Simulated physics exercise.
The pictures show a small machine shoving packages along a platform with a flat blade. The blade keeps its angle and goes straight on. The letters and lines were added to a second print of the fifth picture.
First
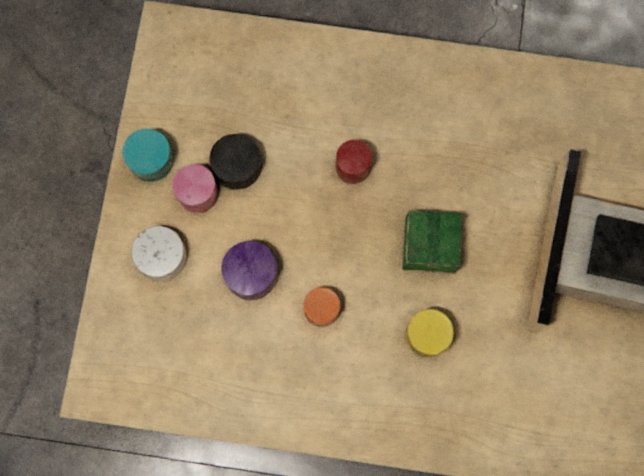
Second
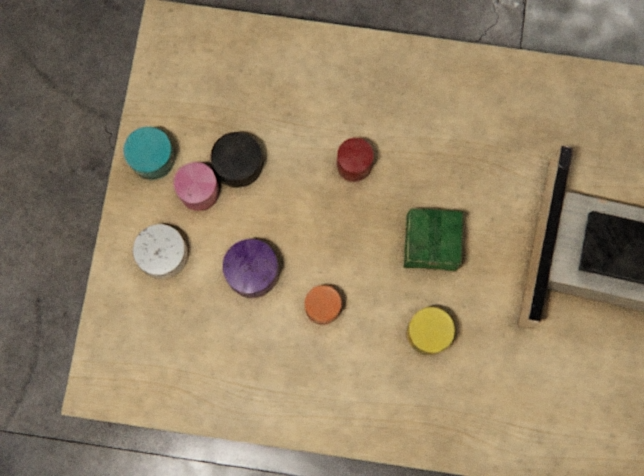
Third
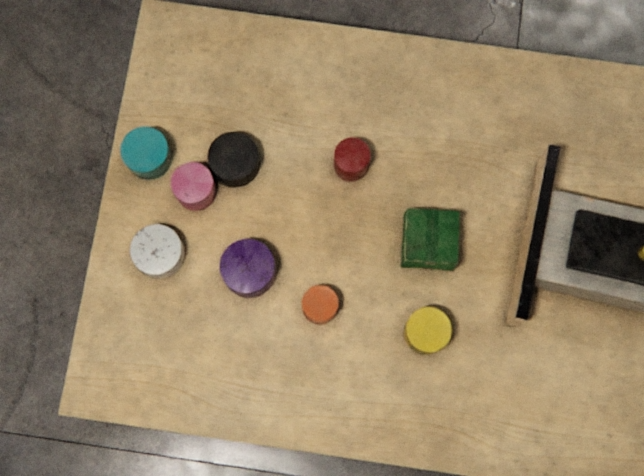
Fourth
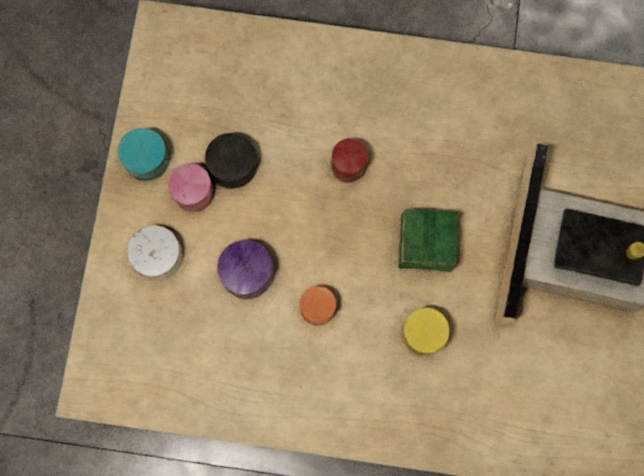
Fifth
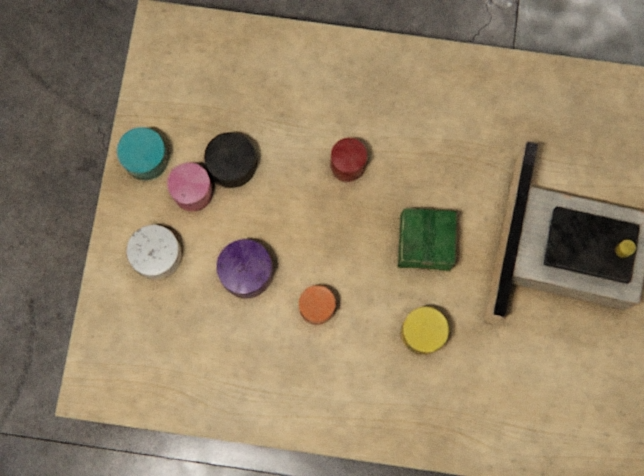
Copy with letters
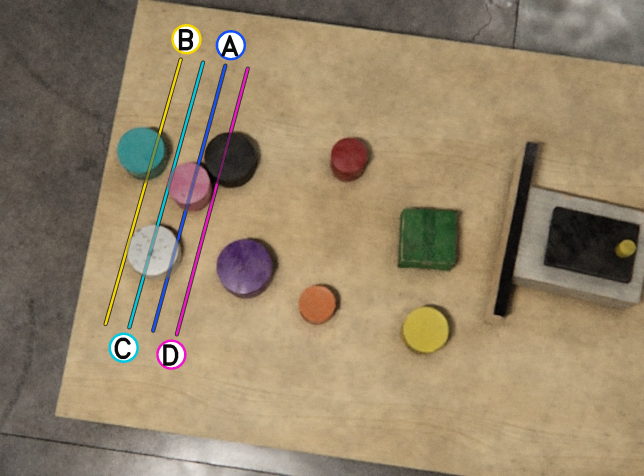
On a wooden platform, a small machine with a flat blade moves slightly left toward scattered packages.
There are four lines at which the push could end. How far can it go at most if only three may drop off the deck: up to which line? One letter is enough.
No farther than B.
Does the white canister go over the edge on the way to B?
Yes.
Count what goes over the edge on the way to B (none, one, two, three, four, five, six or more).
In all, three.
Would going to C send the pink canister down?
Yes.
On the marked copy, A at (190, 194); B at (144, 187); C at (167, 191); D at (213, 197).
With B. Early on, robot (450, 224); green box (343, 226); turquoise pail (143, 155).
Further on, robot (315, 205); white canister (150, 252); pink canister (172, 188).
At the end, robot (208, 190); pink canister over the edge; white canister over the edge; three fallen.
As for the rest, A is within the limit but short; C is within the limit but short; D is within the limit but short.
